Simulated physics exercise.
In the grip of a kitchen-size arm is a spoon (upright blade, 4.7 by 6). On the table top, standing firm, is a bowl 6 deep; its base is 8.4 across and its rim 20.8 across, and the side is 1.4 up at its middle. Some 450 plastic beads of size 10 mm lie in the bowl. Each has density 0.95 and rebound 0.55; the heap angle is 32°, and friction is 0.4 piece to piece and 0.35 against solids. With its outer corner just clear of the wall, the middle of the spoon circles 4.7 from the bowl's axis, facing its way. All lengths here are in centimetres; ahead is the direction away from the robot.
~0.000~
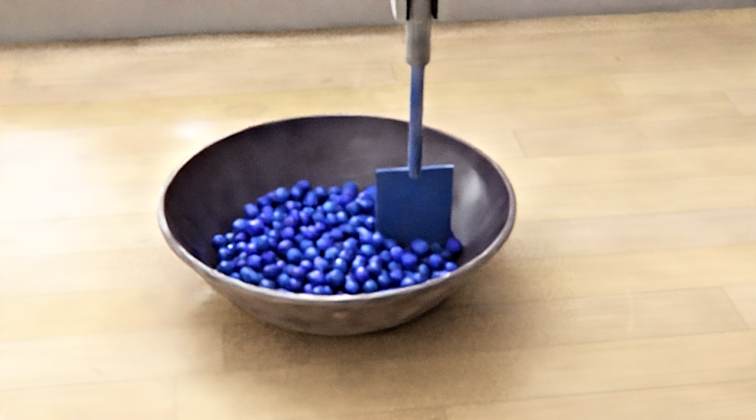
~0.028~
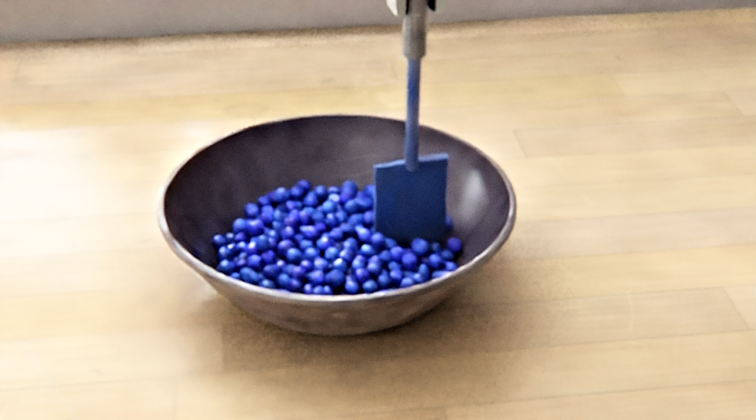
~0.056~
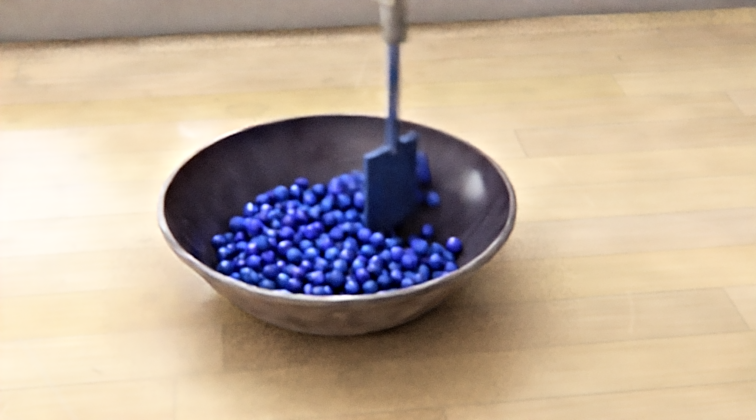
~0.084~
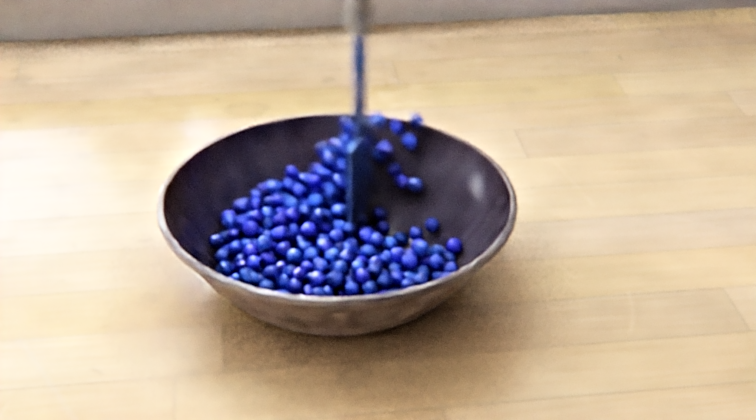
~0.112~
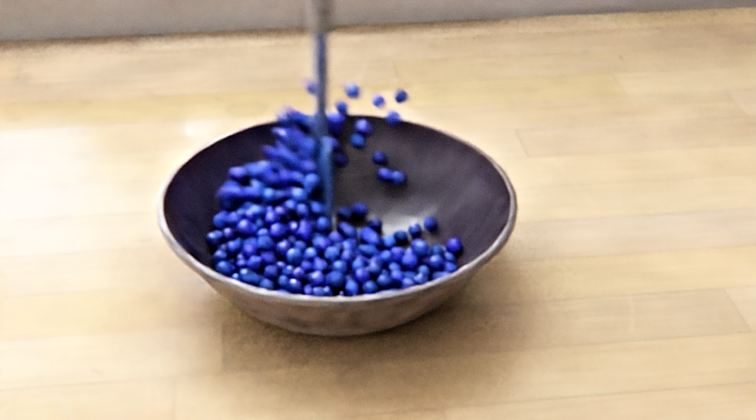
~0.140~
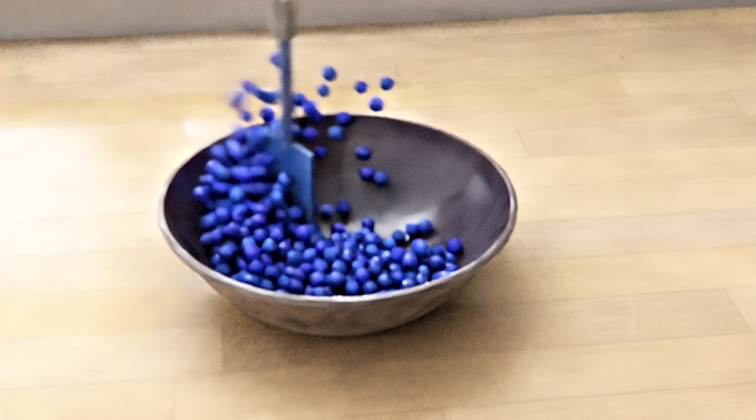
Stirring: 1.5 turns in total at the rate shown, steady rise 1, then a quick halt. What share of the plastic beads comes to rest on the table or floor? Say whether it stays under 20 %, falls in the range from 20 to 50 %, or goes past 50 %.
The share falls from 20 to 50 %.
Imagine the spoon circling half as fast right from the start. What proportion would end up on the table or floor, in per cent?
My guess is about 0 per cent.
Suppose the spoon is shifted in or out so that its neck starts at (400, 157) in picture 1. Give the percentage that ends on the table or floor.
It comes to around 20 percent.
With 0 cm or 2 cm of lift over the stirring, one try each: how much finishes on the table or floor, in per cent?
Around 40 percent, then 20 percent.
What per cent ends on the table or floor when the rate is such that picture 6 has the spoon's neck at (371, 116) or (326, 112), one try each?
Near 0 in a hundred for the first and near 10 in a hundred for the second.
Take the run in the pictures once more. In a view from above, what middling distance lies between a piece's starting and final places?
Somewhere around 10 centimetres.
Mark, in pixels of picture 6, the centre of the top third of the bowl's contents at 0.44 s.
Estimated centre: (381, 179).
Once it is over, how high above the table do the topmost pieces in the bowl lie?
The peak stands near 4.5 centimetres up.
By 0.29 s, 283° round, highest piece 10 above the table; 366 in the bowl, 23 on the table or floor, 61 in flight or on the tool.
By 0.44 s, 80° round, highest piece 10 above the table; 313 in the bowl, 99 on the table or floor, 38 in flight or on the tool.
By 0.72 s, 180° round, highest piece 5 above the table; 299 in the bowl, 151 on the table or floor.
By 1.42 s, 180° round, highest piece 4 above the table; 299 in the bowl, 151 on the table or floor.
Final count, 299 in the bowl, 151 on the table or floor. That is 34 % on the table or floor.
